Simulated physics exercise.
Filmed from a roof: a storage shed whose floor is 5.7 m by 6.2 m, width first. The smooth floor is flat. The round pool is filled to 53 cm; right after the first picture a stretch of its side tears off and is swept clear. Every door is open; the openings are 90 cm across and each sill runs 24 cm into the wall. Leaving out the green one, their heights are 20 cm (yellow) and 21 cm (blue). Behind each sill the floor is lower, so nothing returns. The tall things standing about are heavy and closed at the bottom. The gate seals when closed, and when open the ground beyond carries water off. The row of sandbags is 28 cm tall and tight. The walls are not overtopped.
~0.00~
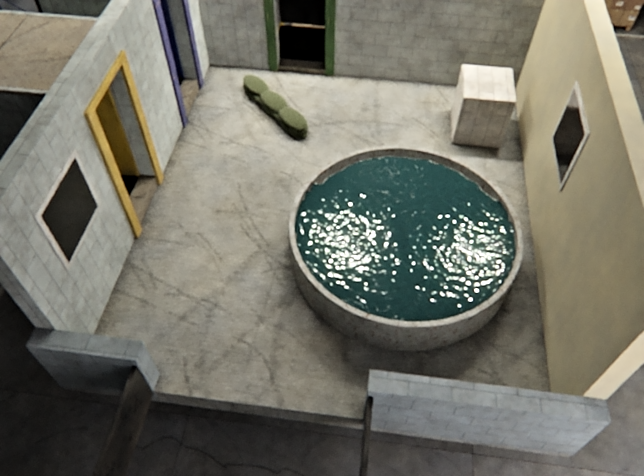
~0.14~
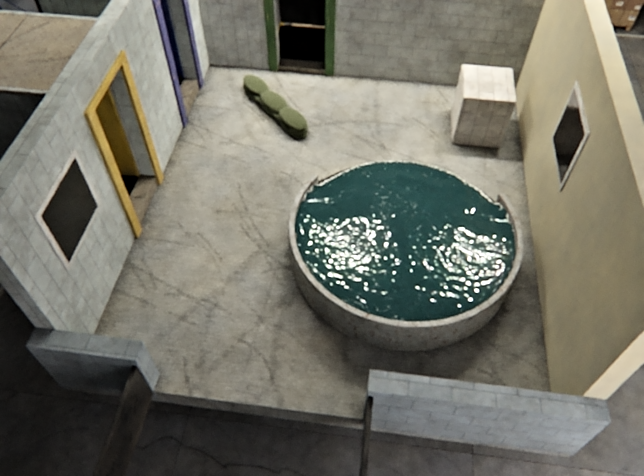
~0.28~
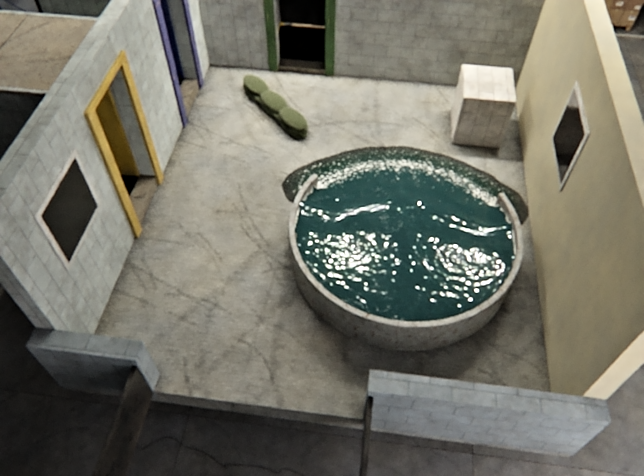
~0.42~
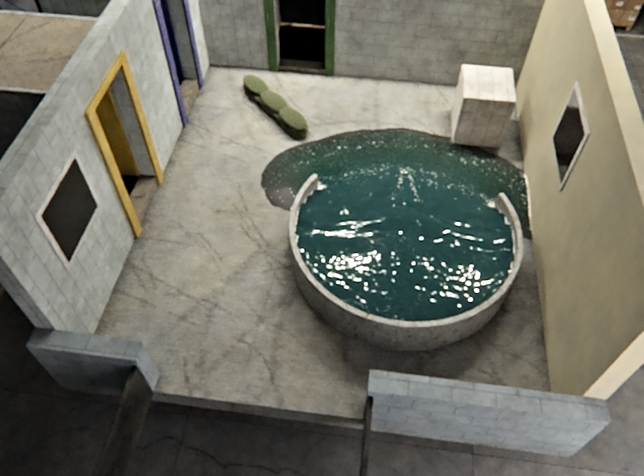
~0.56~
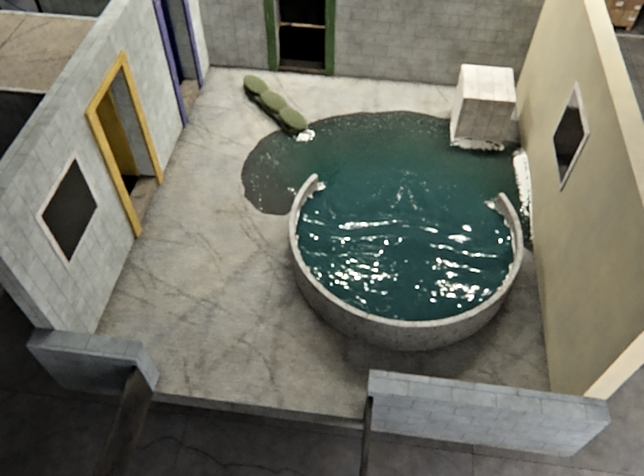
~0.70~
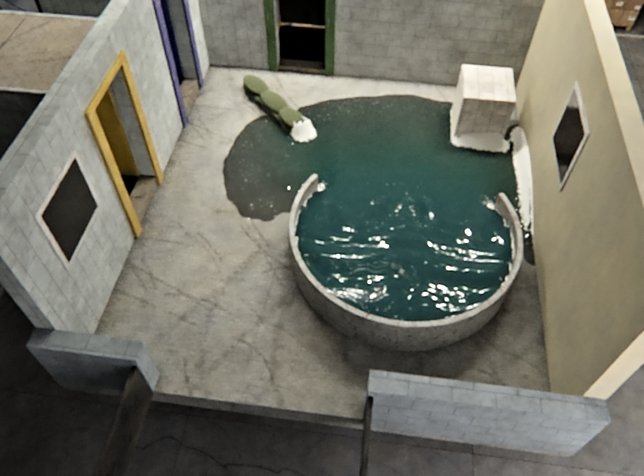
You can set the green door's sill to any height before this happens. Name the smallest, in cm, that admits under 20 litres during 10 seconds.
It would have to be roughly 23 cm high.
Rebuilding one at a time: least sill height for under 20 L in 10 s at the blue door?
Roughly 14.5 cm at blue.
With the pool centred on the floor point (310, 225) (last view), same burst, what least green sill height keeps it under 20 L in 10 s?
About 25 cm.
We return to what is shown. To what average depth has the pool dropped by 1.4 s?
About 33 cm.
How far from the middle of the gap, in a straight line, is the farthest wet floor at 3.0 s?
Some 4.4 m out.
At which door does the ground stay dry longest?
It is the yellow one.
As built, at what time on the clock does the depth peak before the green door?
Near 4.5 s.
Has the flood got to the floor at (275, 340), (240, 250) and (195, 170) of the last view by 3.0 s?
In that order: Dry, still dry, flooded.
After 1.4 s water covers 50 % of the floor, deepest (37 cm) near (506, 168); 10 cm at the green door, 0 litres in over its 10 cm sill.
After 3.0 s water covers 55 % of the floor, deepest (38 cm) near (511, 112); 19 cm at the green door, 46 litres in over its 10 cm sill.
After 10.0 s water covers 95 % of the floor, deepest (16 cm) near (313, 313); 7 cm at the green door, 247 litres in over its 10 cm sill.
At the green door as built, the water arrived by 1.1 s and peaked near 26 cm at 4.6 s.
With a sill of 19.5 cm, 51 litres would have come in within the 10 s; with 26.5 cm, 8 litres. So under 20 litres takes about 23 cm.
